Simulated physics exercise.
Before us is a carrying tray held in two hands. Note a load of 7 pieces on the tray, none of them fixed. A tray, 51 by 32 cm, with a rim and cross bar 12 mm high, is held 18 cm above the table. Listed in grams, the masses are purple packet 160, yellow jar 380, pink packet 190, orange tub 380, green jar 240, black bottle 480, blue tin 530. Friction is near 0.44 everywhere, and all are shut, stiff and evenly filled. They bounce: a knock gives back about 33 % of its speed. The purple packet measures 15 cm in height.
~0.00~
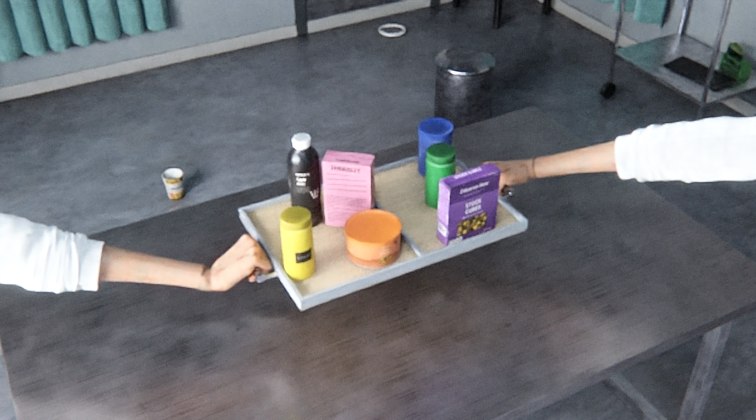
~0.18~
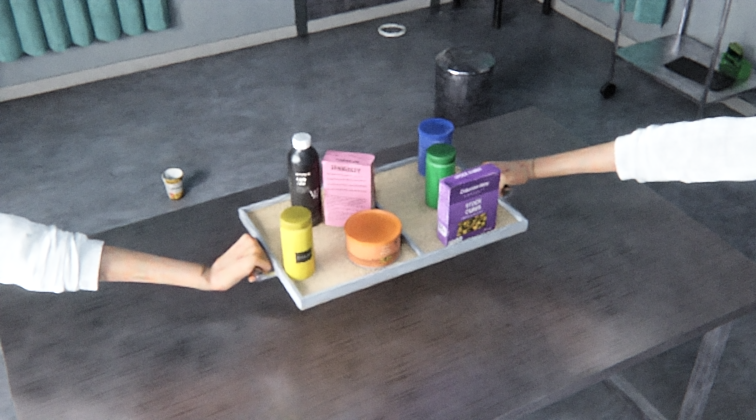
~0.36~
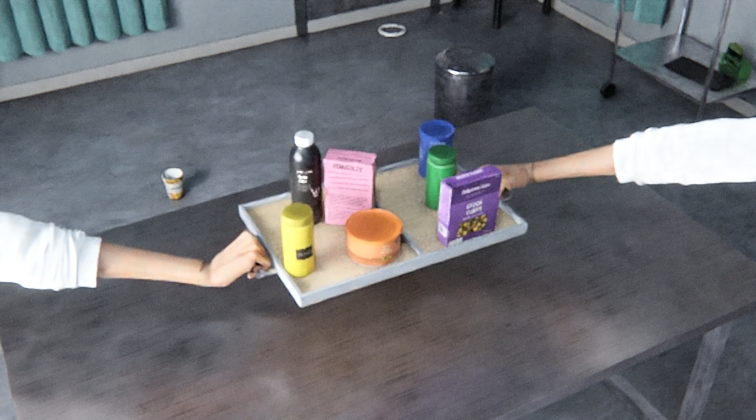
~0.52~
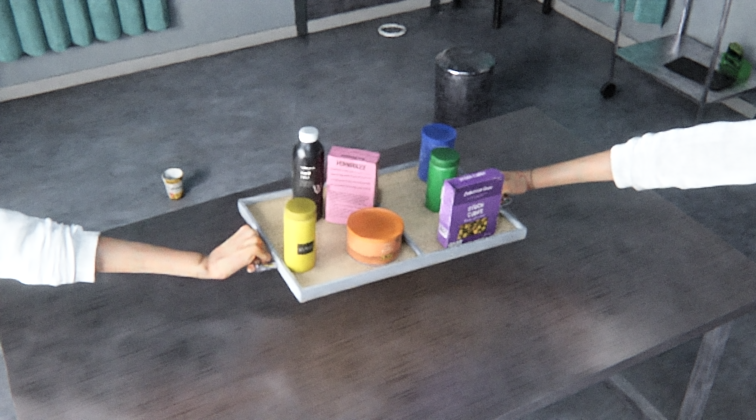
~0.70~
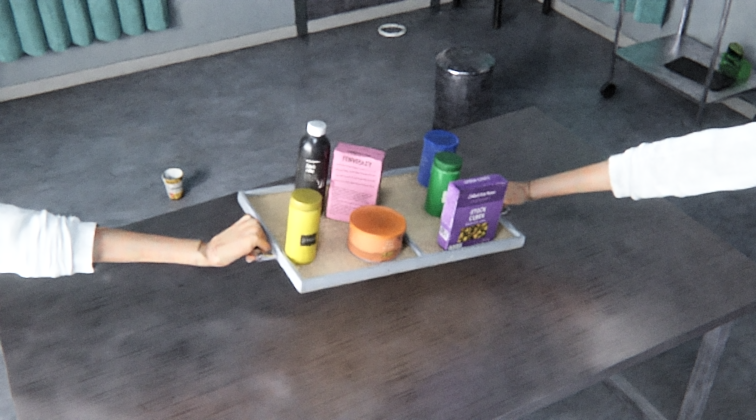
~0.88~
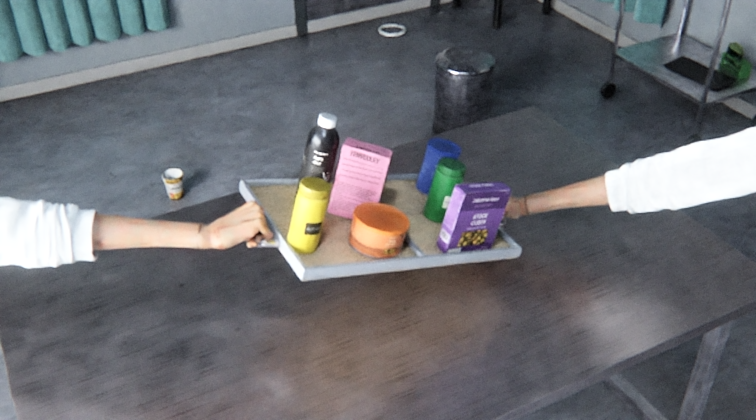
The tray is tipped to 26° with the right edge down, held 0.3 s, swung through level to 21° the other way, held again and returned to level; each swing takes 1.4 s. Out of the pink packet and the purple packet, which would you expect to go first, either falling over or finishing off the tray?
I would say the first of the pair.
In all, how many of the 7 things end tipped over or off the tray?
The answer is 4.
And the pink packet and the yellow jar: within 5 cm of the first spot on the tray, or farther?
As for the pink packet, it winds up somewhere else, and the yellow jar winds up somewhere else.
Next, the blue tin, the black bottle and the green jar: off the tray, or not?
Final state - the blue tin stays within bounds; the black bottle ends out of bounds; the green jar ends out of bounds.
Around 1.58 s, tilt 26°, right edge down; pink packet tipped 60° against what carries it near (405, 185); purple packet shifted 2 cm near (481, 228); black bottle on its side.
Around 1.98 s, tilt 24°, right edge down; green jar and black bottle now off the tray; pink packet on its side near (432, 209); purple packet shifted 6 cm near (494, 227).
Around 2.38 s, tilt 10°, right edge down; pink packet on its side near (441, 194); purple packet shifted 6 cm near (494, 208); yellow jar on its side.
Around 3.48 s, tilt 21°, left edge down; pink packet on its side near (434, 165); purple packet shifted 6 cm near (477, 176); yellow jar on its side.
Finally (5.7 s), off the tray, green jar and black bottle; on their side or leaning hard on the tray, yellow jar and pink packet; not toppled but over 5 cm from the start, purple packet; the other 2 still in place (within 5 cm). Final places as that camera would see them, pink packet near (440, 185), purple packet near (491, 196). Pink packet went at 1.54 s; purple packet was never lost.
